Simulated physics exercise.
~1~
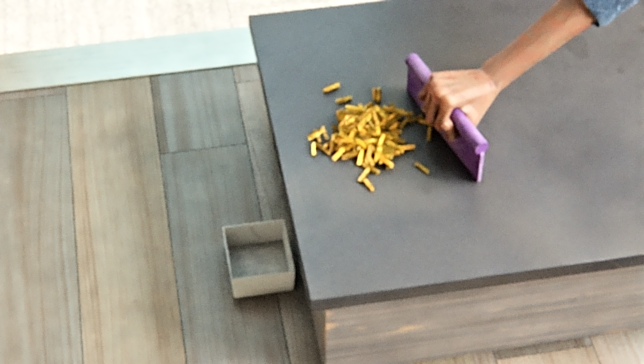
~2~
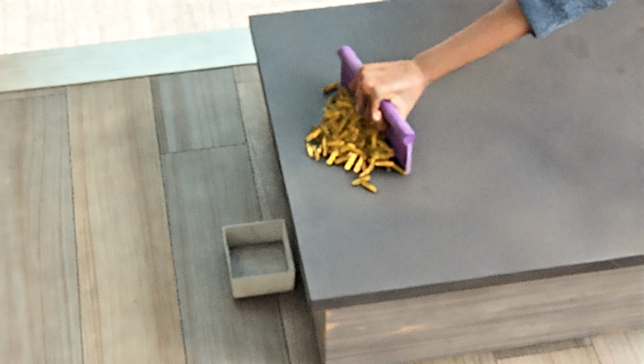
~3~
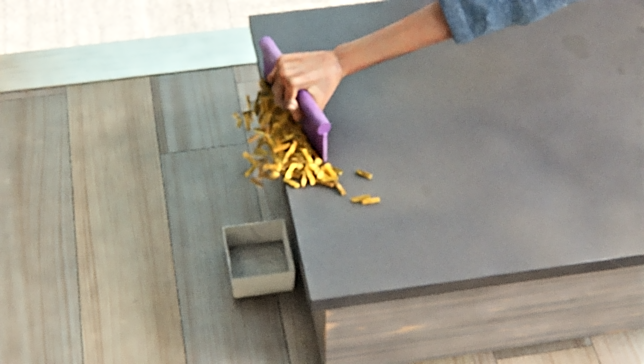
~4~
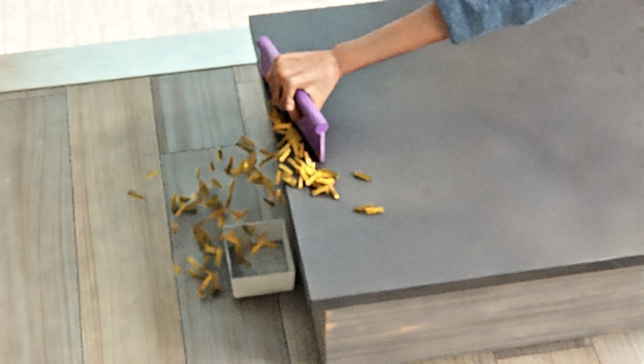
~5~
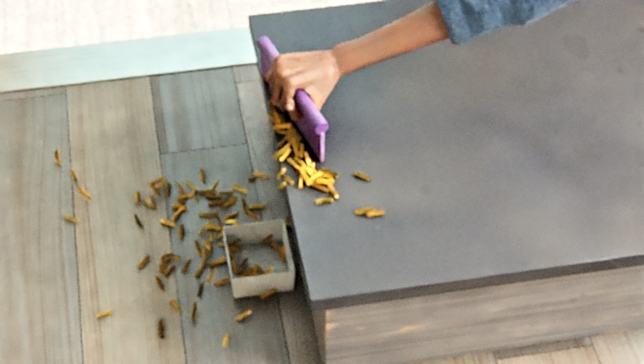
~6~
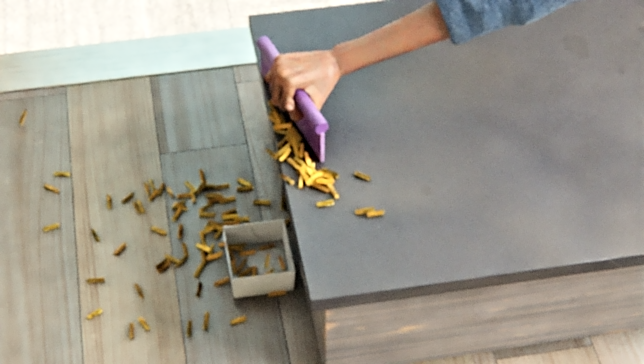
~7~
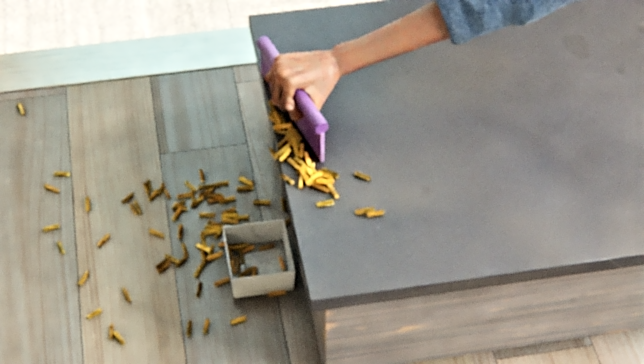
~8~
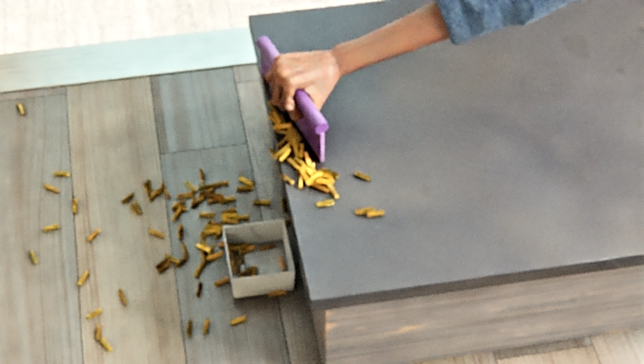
On a grey tabletop, a hand sweeps dry pasta leftward with a purple scraper, scattering most on the floor around a small tin.
